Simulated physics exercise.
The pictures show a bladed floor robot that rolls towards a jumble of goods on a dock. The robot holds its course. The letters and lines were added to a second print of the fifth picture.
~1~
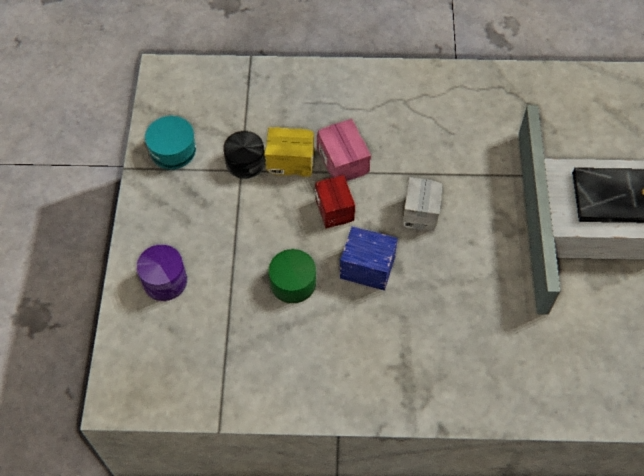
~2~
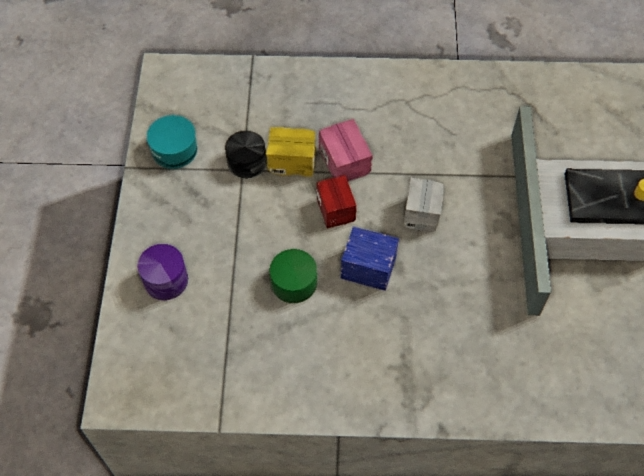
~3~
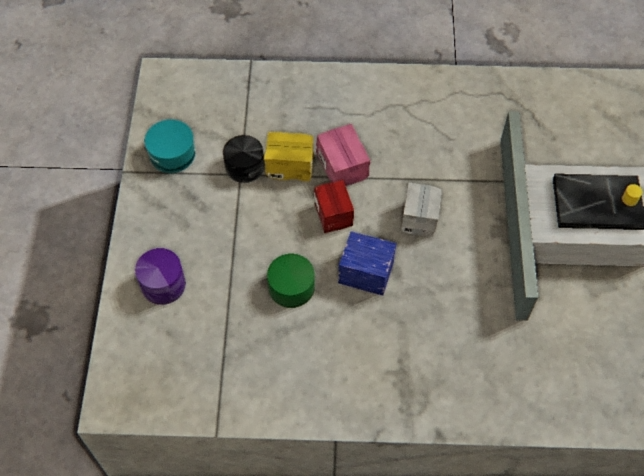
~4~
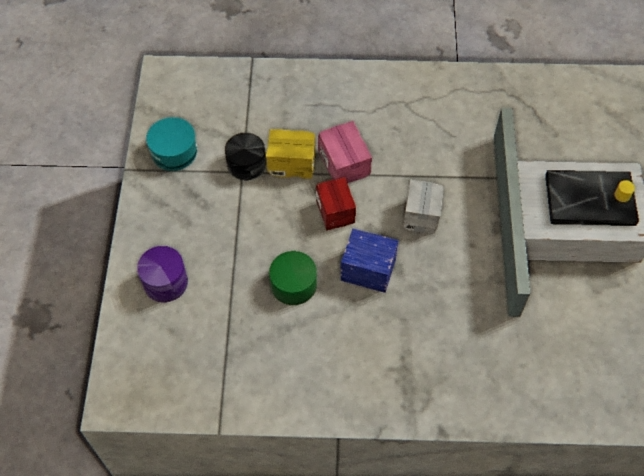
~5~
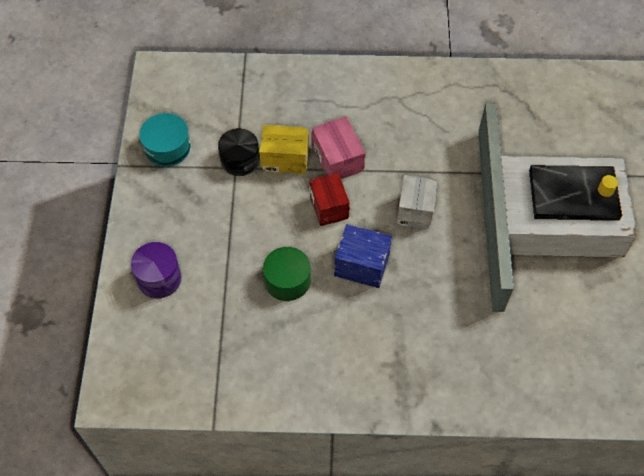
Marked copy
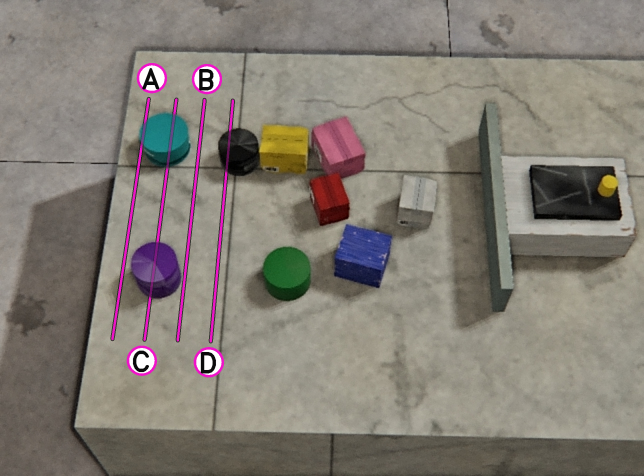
To begin with, colourful boxes and round containers sit scattered on a pale dock, with a bladed robot partly in view at the right. The robot rolls slowly and steadily left, its wide blade leading and more of its body coming into view, while the goods stay where they are.
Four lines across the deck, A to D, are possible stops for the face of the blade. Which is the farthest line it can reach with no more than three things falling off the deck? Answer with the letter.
It should halt at B.
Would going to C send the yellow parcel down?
Yes.
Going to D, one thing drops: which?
The turquoise pail goes over.
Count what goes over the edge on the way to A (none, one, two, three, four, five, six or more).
Six or more.
On the marked copy, A at (132, 210); B at (192, 211); C at (162, 210); D at (223, 212).
Following B. Soon after the start, robot (457, 189); blue crate (355, 258); white parcel (362, 202).
Later, robot (345, 187); turquoise pail (135, 135); purple canister (151, 271).
In the end, robot (261, 185); purple canister over the edge; black canister over the edge; three fallen.
As for the rest, A drops seven; C drops six; D is within the limit but short.
